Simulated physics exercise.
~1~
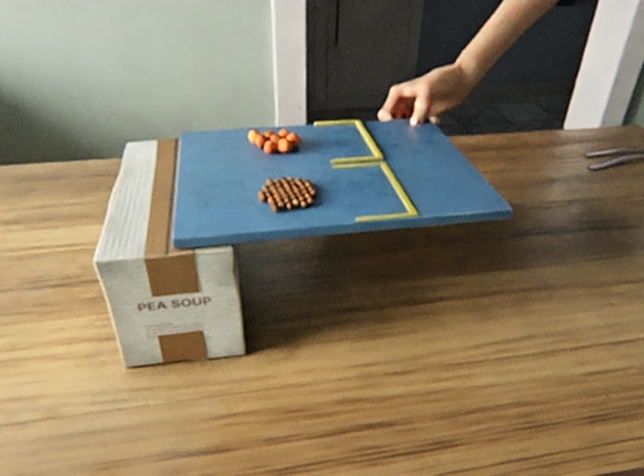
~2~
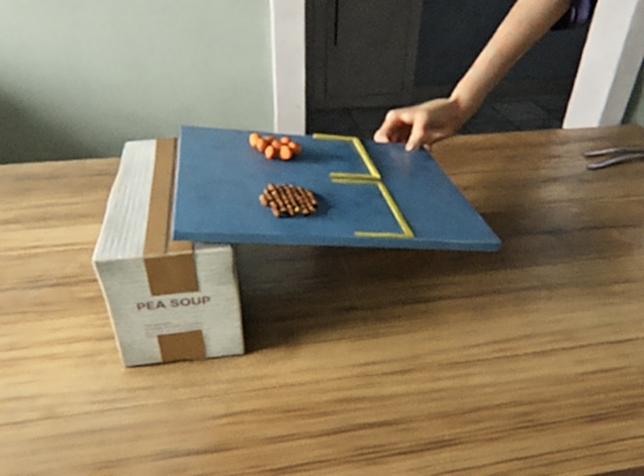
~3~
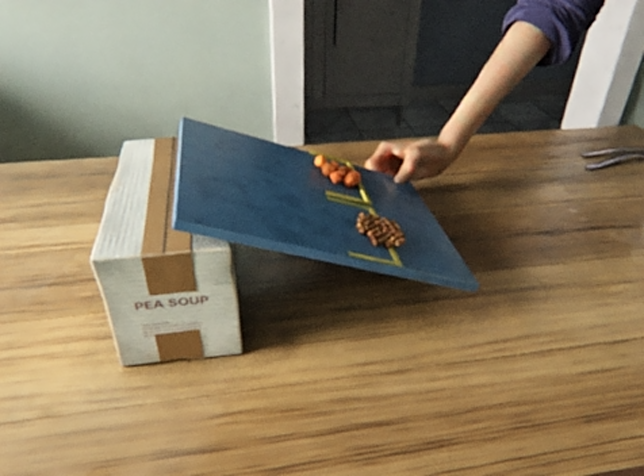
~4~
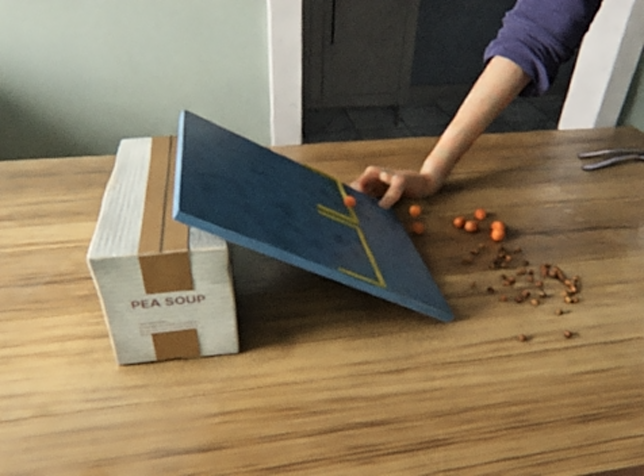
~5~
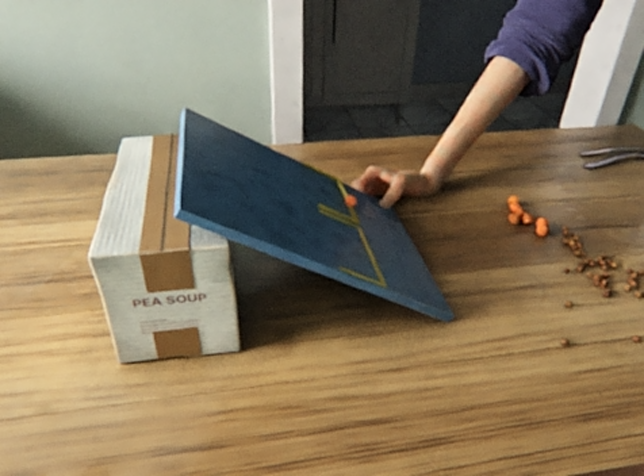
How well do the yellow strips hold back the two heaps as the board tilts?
They hold back neither heap. The small brown pieces all get over their strip, and most of the orange ones get past theirs and end up on the table to the right.
